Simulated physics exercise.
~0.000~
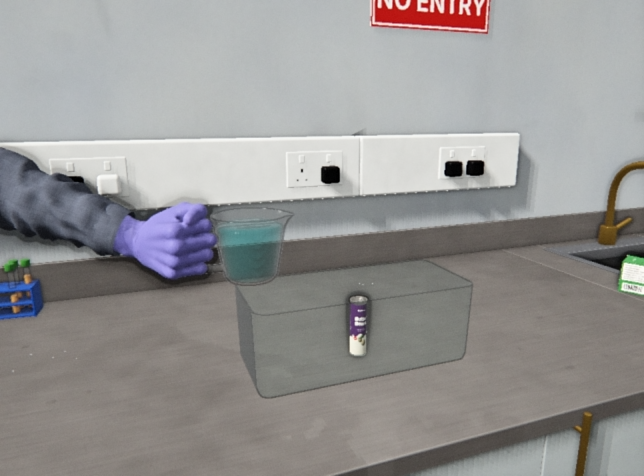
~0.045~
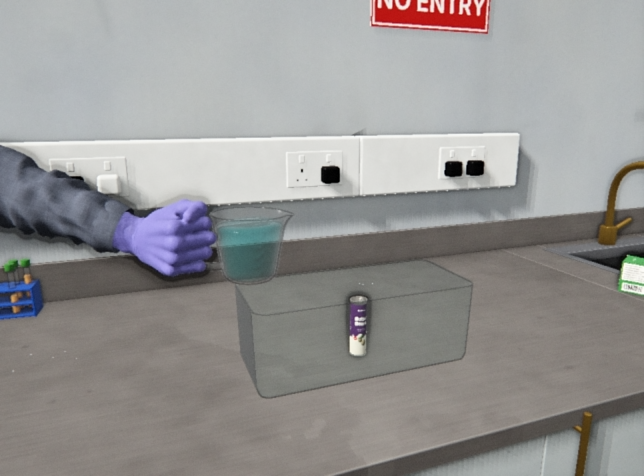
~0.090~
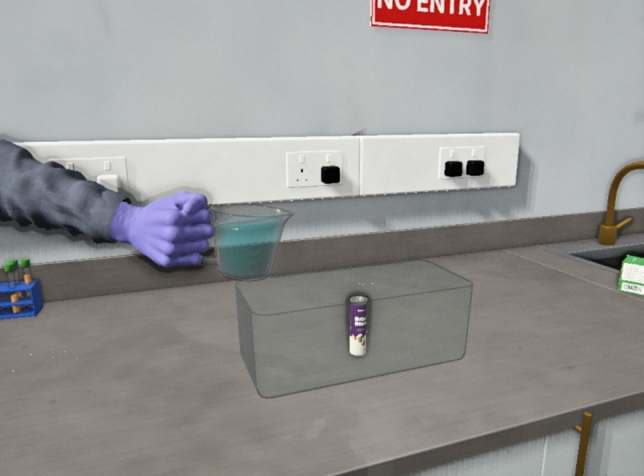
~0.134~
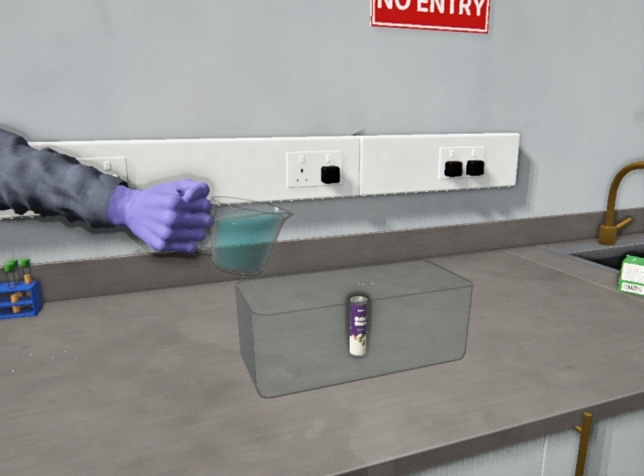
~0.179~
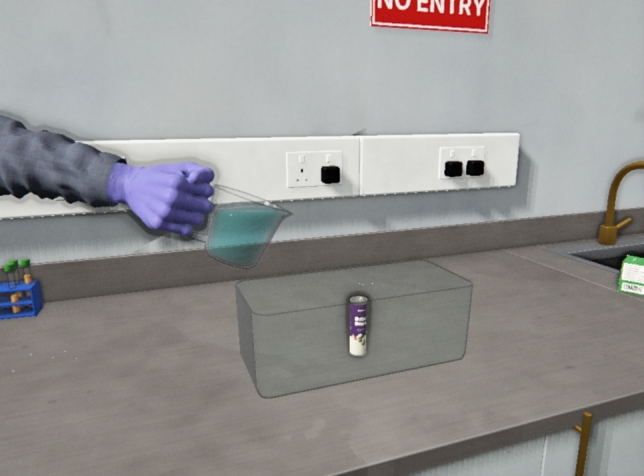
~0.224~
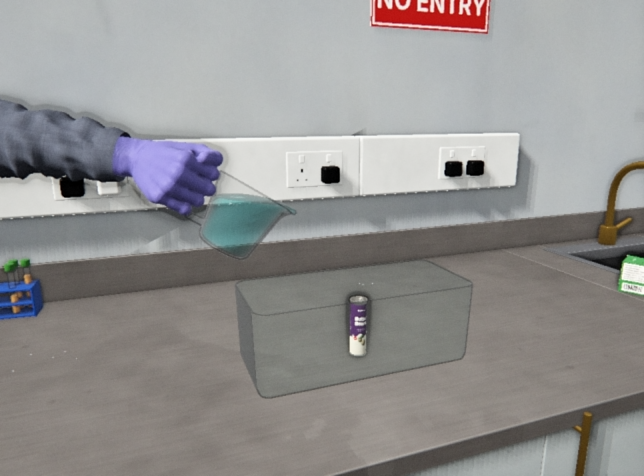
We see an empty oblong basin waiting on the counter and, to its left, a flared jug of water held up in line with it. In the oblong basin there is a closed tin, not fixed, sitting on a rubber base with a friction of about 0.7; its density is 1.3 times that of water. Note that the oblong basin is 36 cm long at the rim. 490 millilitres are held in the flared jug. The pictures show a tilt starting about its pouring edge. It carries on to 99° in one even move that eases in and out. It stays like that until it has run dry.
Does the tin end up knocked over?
Yes: It tips over.
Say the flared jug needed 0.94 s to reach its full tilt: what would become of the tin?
The tin tips over.
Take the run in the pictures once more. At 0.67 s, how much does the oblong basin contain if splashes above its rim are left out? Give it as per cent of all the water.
Near 64 in a hundred.
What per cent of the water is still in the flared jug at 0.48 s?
Fraction remaining: Approx. 54 per cent.
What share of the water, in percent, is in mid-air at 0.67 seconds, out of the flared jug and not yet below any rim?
Estimate: About 28 in a hundred.
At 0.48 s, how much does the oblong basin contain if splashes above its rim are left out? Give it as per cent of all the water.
I'd put it near 7 percent.
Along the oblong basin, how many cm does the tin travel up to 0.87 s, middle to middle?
Around 7 cm.
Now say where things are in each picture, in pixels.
In the first picture, it leans 0°; its right rim is at (294, 213); the water meets the walls at (215, 226) and (283, 221); the oblong basin's rim runs from (243, 299) to (449, 272); the tin's top is at (359, 302).
In the second picture, it leans 1°; its right rim is at (294, 213); the water meets the walls at (214, 226) and (283, 220).
In the third picture, it leans 6°; its right rim is at (294, 213); the water meets the walls at (214, 224) and (283, 216).
In the fourth picture, it leans 12°; its right rim is at (294, 213); the water meets the walls at (213, 218) and (285, 212).
In the fifth picture, it leans 22°; its right rim is at (294, 213); the water meets the walls at (212, 210) and (288, 208).
In the sixth picture, it leans 32°; its right rim is at (293, 213); the water meets the walls at (209, 203) and (284, 205); 1 per cent is over the edge.
After 0.48 s the tilt is 92° and 54 per cent is still to pour; the tin stands where it began.
After 0.67 s the tilt is 99° and 7 per cent is still to pour; the tin leans 29°.
After 0.87 s the tilt is 99° and 1 per cent is still to pour; the tin lies on its side.
After 1.08 s the tilt is 99° and 0 per cent is still to pour; the tin lies on its side.
In the end the tin lies on its side.
